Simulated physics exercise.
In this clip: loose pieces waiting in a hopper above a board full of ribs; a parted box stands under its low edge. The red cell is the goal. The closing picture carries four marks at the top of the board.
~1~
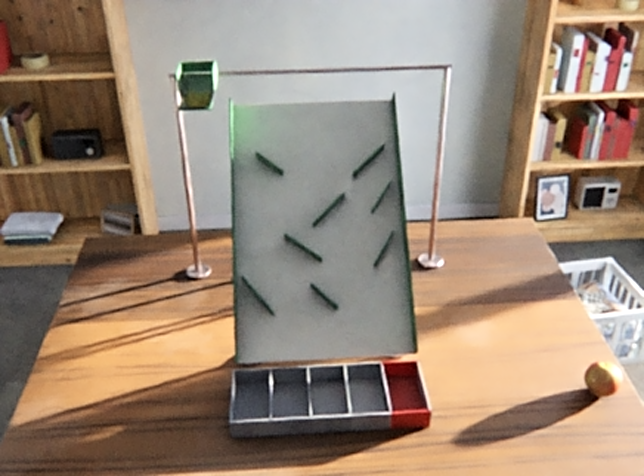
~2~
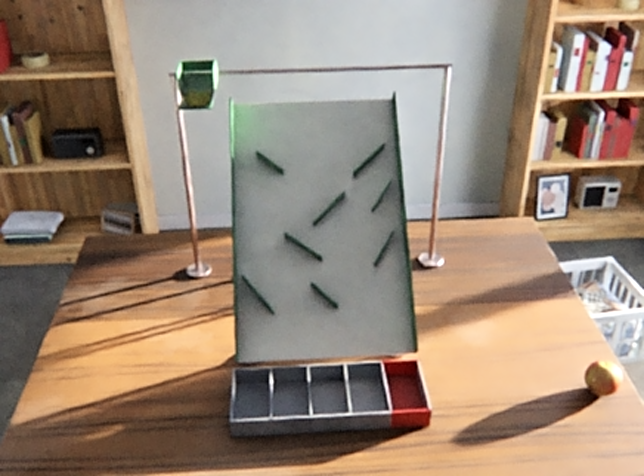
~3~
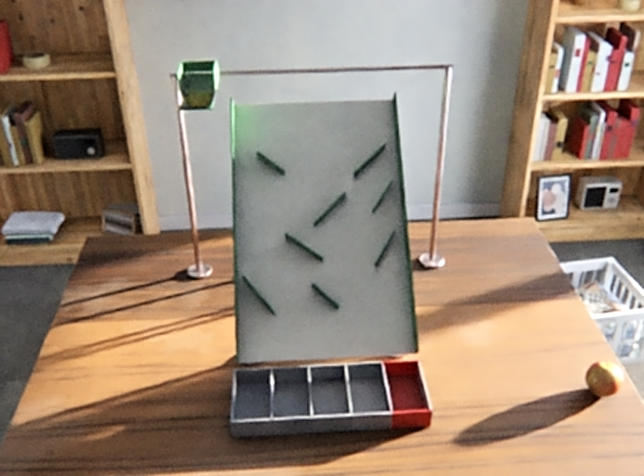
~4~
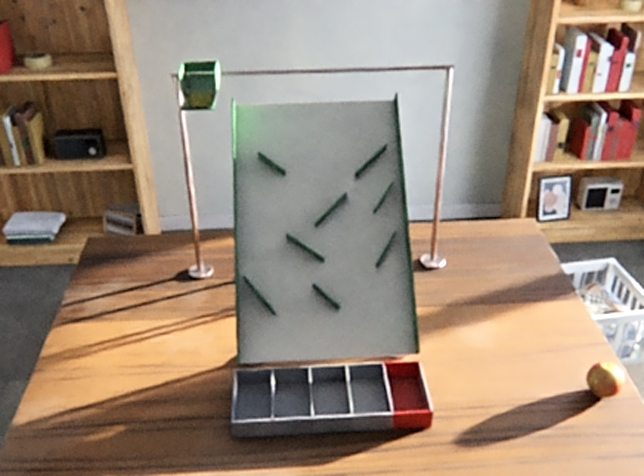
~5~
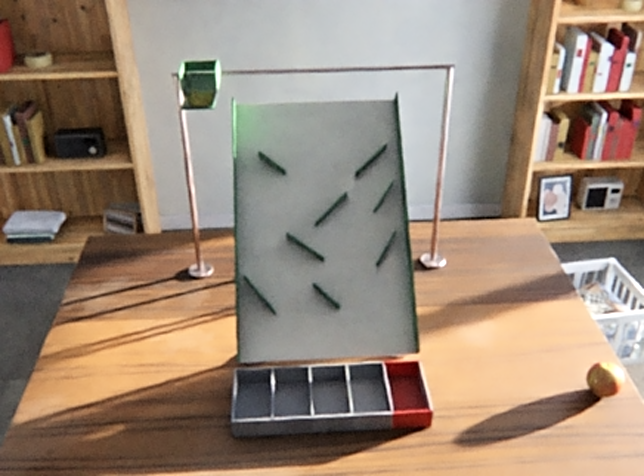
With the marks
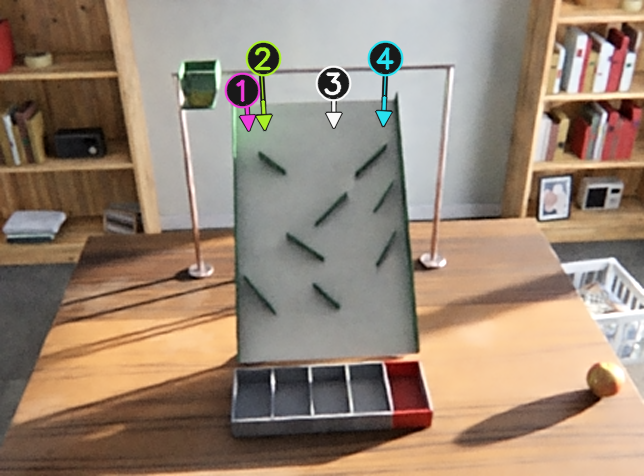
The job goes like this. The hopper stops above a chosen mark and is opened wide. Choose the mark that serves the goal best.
The answer is mark 4.
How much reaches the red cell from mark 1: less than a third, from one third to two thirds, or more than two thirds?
Less than a third.
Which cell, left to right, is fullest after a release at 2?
The fourth.
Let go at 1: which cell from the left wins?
The third from the left.
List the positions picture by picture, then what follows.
In the first frame, hopper at (200, 98), dried peas, door shut.
In the second frame, ribs (256, 151) to (283, 170), (354, 172) to (384, 143), (314, 222) to (345, 191).
In the third frame, ribs (374, 209) to (392, 182), (286, 233) to (323, 258), (376, 264) to (395, 231).
In the fourth frame, ribs (244, 276) to (275, 313), (313, 284) to (340, 308).
In the fifth frame, red cell at (412, 418), number 5 of 5 from the left.
On the marked copy, mark 1 meets the board at (248, 125); mark 2 meets the board at (264, 124); mark 3 meets the board at (333, 122); mark 4 meets the board at (383, 120).
With 1, none in the red cell, nearly all in other cells, a stray few outside the box.
With 2, a small part in the red cell, most in other cells, a small part outside the box.
With 3, a small part in the red cell, nearly all in other cells.
With 4, about half in the red cell, about half in other cells.
